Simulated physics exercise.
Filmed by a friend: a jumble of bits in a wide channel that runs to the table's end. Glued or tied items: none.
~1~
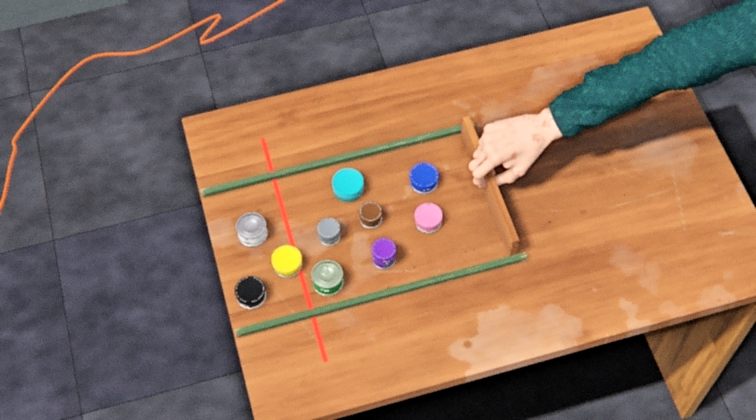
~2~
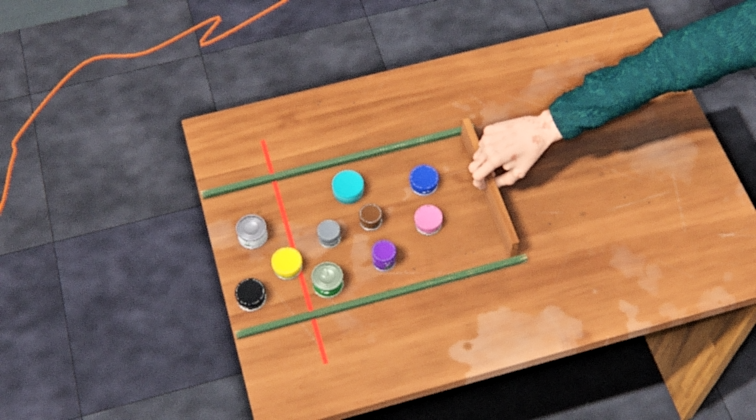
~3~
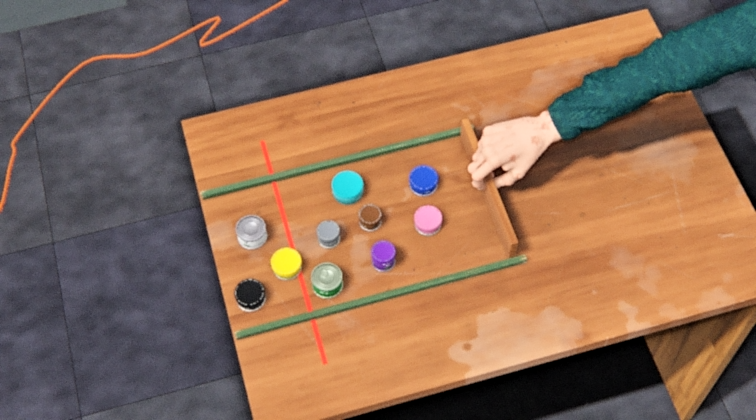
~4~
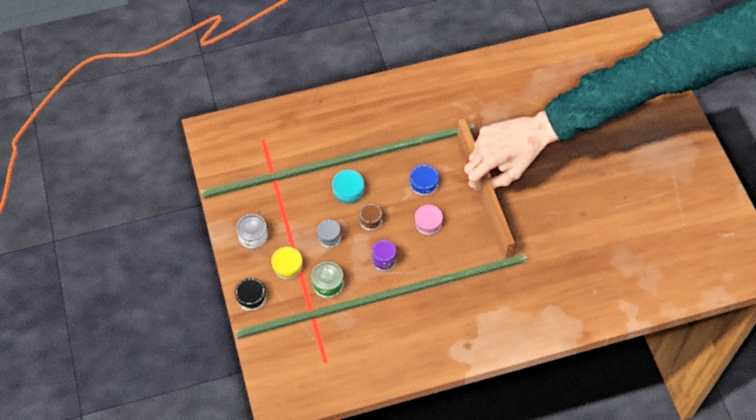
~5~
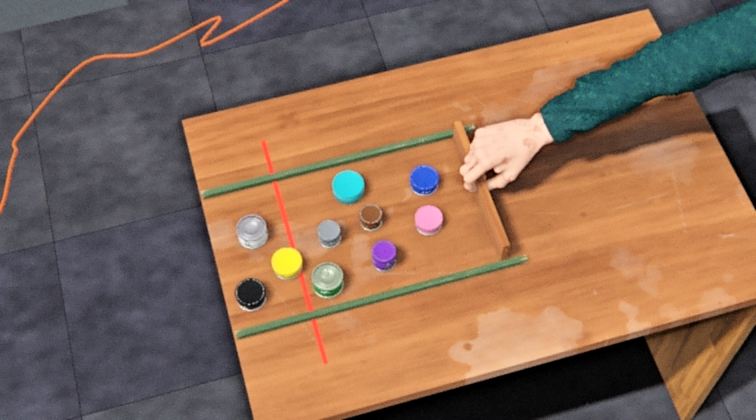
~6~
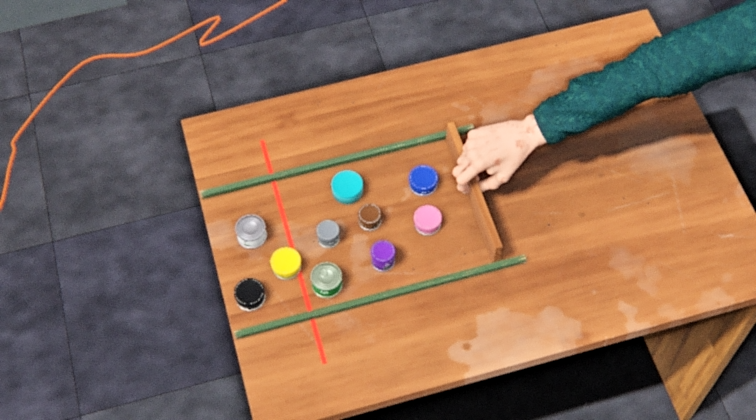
Hand in a green sleeve sliding a wooden board slightly left between green rails, the small colourful containers staying still.
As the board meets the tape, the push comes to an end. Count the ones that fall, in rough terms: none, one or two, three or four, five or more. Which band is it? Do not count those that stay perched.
The push will most likely fail to drop any piece.
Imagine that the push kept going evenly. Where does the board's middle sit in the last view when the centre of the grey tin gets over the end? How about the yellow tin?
Estimated middle: (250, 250), and (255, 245) for the other.
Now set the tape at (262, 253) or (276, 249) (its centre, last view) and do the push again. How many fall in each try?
1 and 0.
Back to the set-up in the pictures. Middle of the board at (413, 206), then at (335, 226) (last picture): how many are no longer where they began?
Counting first: 2, next 7.
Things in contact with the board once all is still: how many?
It ends up touching 5.
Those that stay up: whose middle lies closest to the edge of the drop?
Black tin ends nearest.
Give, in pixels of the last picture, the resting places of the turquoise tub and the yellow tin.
Final positions - turquoise tub around (262, 194), yellow tin around (260, 278).
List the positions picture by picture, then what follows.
In the first frame, black tin (251, 293); white tin (252, 230); yellow tin (287, 262); board (489, 185); tape (292, 244).
In the second frame, white tin (252, 232); green pot (328, 280).
In the third frame, yellow tin (287, 264); brown pot (370, 218).
In the fourth frame, black tin (251, 294); board (485, 188).
In the fifth frame, white tin (252, 232); turquoise tub (348, 188).
In the sixth frame, black tin (250, 295); white tin (251, 232); yellow tin (286, 264); board (473, 191); tape (292, 246).
A little later, none off yet; black tin at rest near (250, 295); white tin at rest near (251, 232); yellow tin at rest near (286, 264).
When it is over, the number that fall off is zero.
